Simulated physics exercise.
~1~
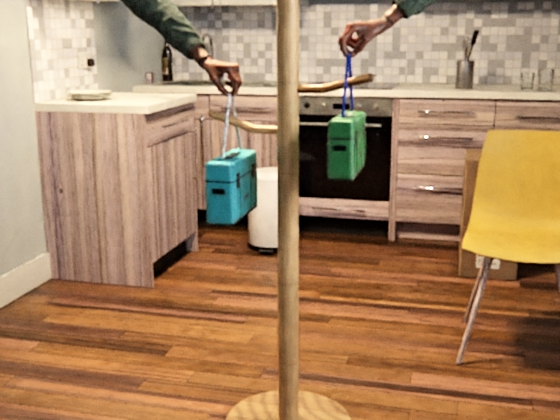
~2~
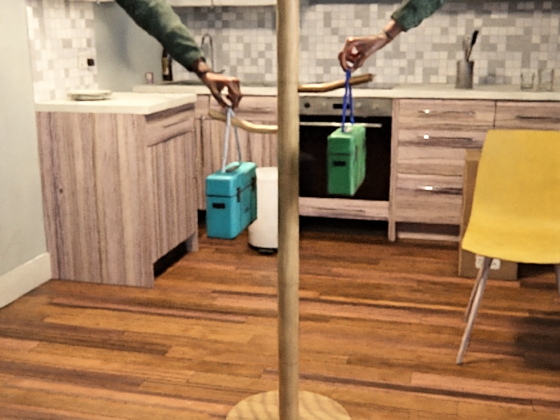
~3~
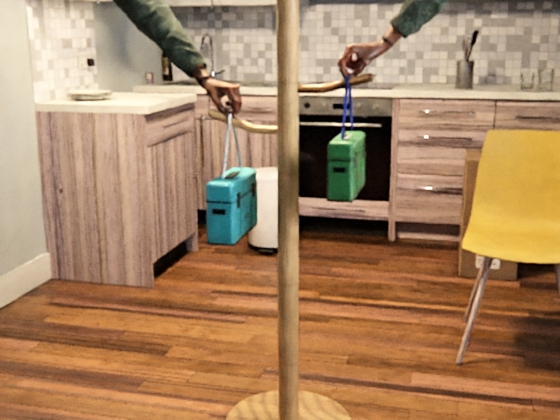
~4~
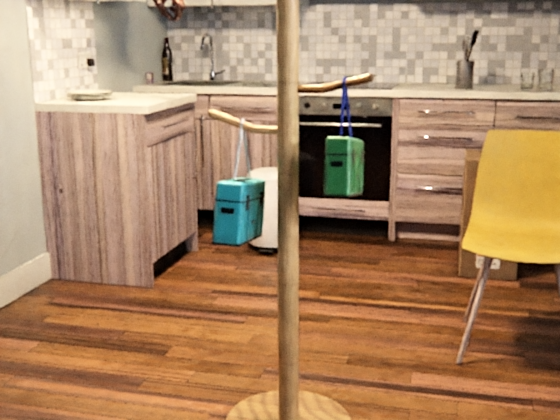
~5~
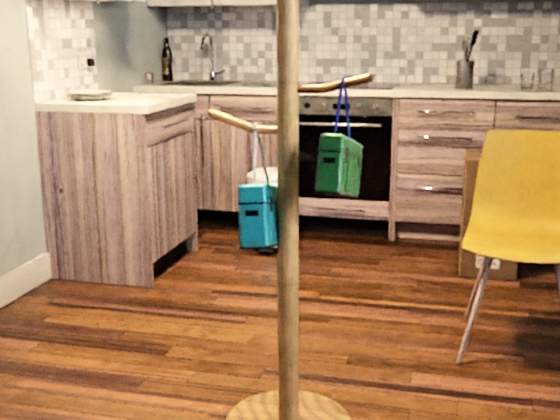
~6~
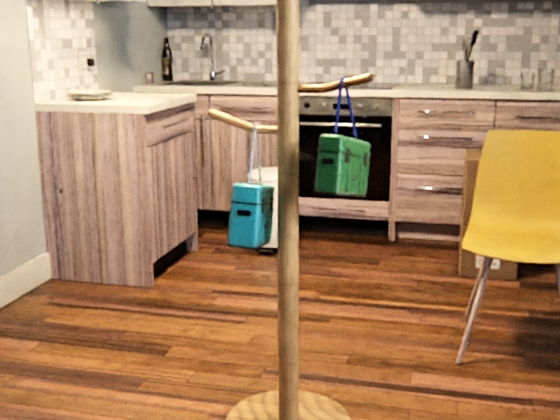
In a kitchen, two hands hang turquoise and green cases on pegs, where both stay.
